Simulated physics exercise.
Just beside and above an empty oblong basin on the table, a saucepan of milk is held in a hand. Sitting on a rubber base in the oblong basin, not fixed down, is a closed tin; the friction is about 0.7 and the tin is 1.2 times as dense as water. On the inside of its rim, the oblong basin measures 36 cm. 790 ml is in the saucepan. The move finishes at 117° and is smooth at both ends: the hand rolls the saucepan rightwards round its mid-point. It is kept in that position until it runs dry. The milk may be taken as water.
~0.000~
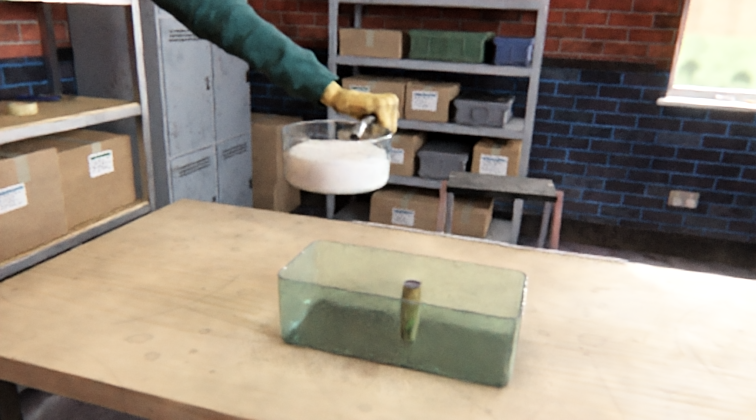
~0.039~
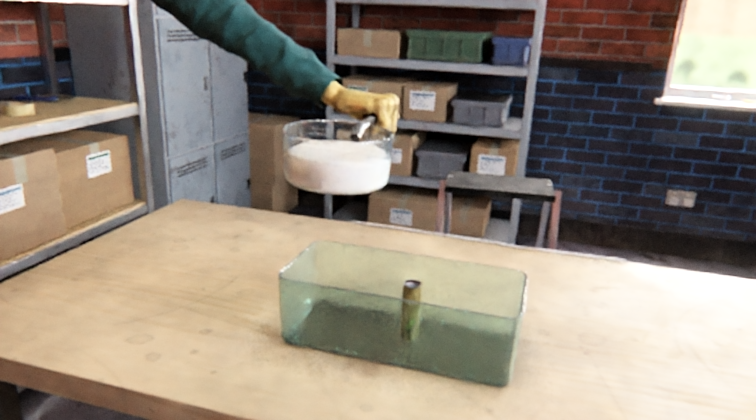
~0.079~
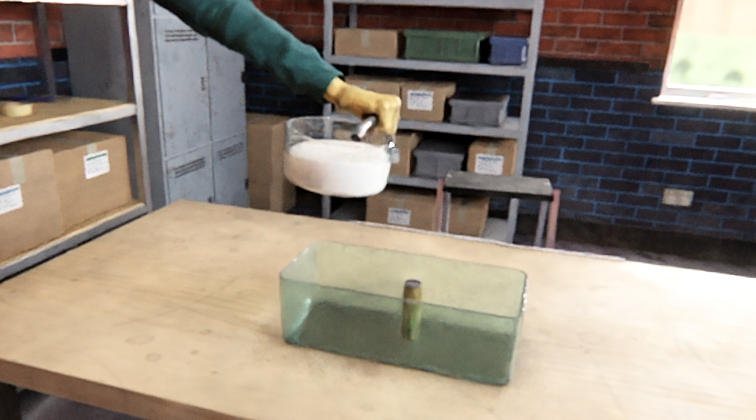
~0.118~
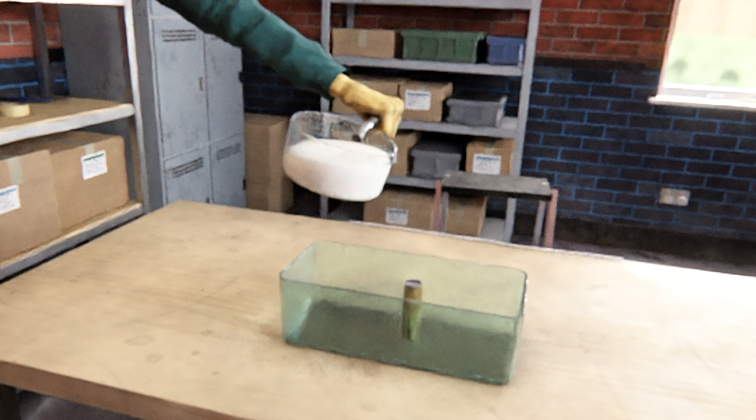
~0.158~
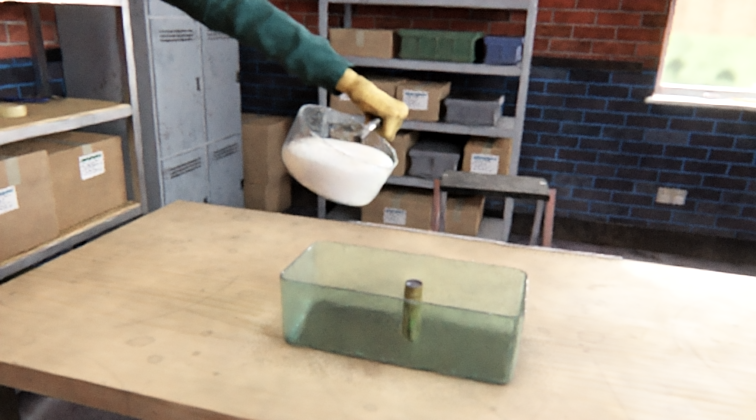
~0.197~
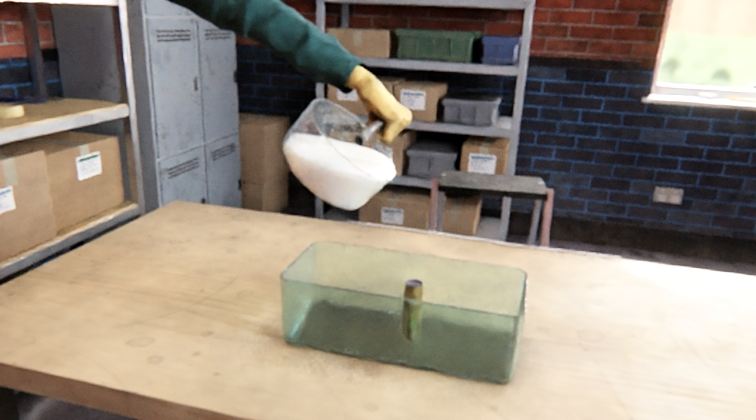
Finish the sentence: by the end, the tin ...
By the end, the tin has toppled.
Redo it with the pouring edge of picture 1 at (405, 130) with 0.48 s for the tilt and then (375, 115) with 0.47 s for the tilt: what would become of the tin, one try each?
Trial 1 - tin tips; trial 2 - tin tips.
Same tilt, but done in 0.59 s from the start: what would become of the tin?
In that case the tin overturns.
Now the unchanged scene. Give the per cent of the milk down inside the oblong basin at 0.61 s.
Some 90 percent of the total.
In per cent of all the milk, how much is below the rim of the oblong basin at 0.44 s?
Roughly 30 percent.
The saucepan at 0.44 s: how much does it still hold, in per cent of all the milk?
I reckon about 12 in a hundred is still held.
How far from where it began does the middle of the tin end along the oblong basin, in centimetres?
Shift of tin centre: Approx. 9.0 cm.
After 0.44 s the tilt is 113° and 12 per cent is still to pour; the tin stands where it began.
After 0.61 s the tilt is 117° and 1 per cent is still to pour; the tin stands 3 cm from where it began.
After 0.79 s the tilt is 117° and 0 per cent is still to pour; the tin lies on its side.
After 0.99 s the tilt is 117° and 0 per cent is still to pour; the tin lies on its side.
In the end the tin lies on its side.
